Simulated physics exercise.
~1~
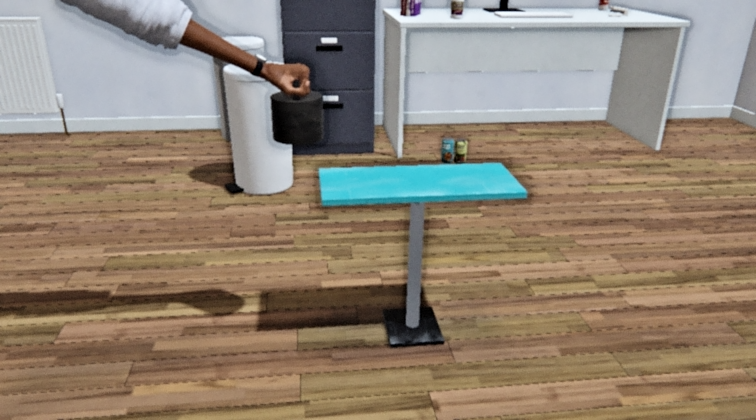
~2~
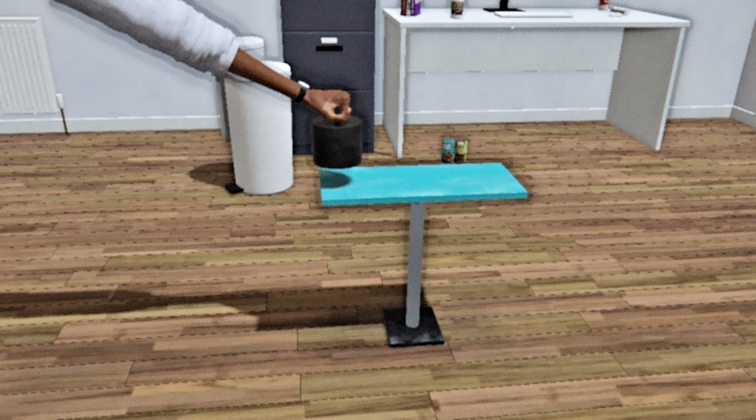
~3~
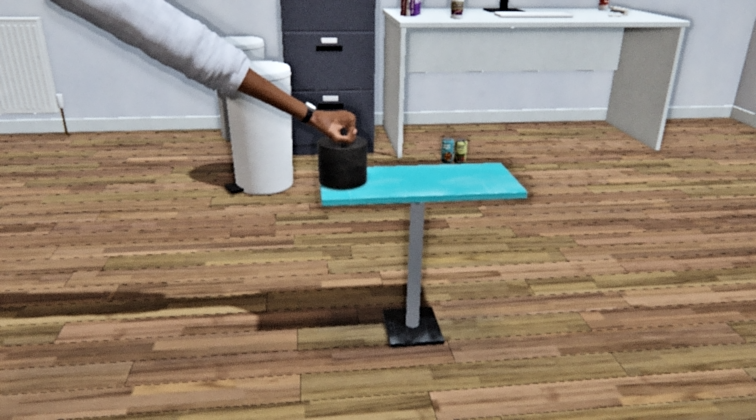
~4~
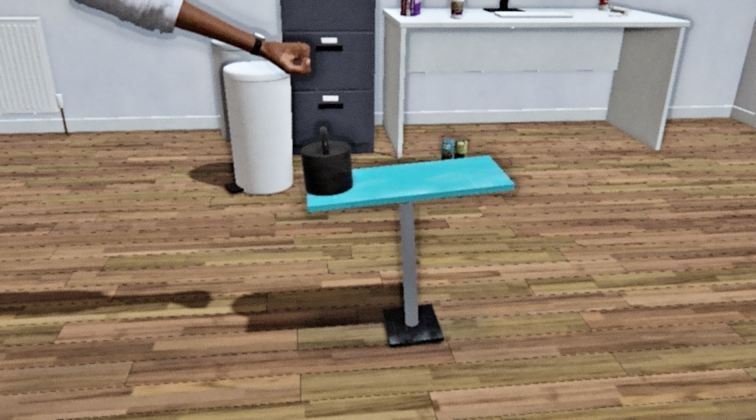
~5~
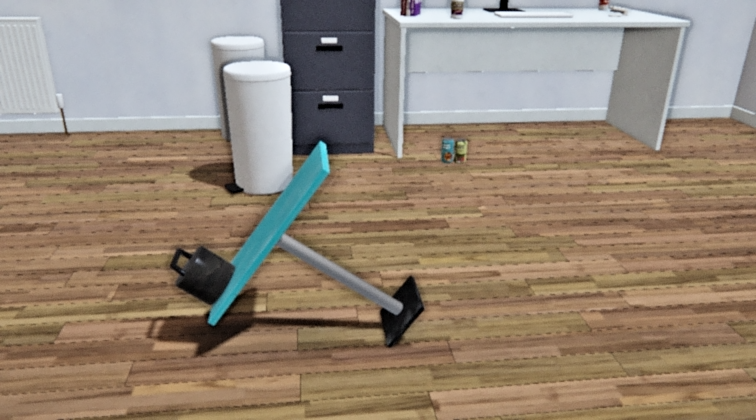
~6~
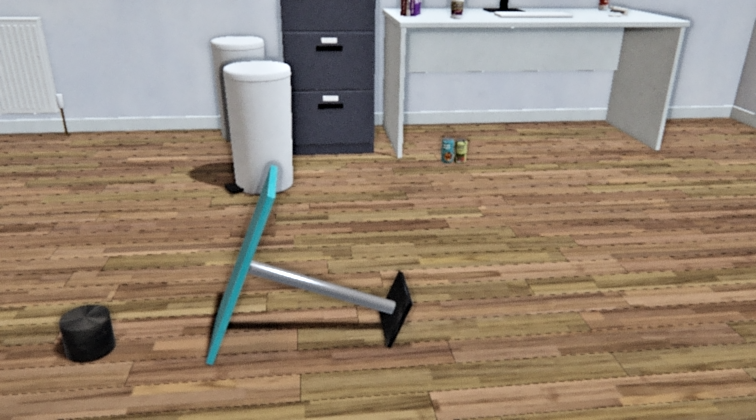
A dark cylinder, set by a hand on a turquoise table's left edge, topples it leftward.
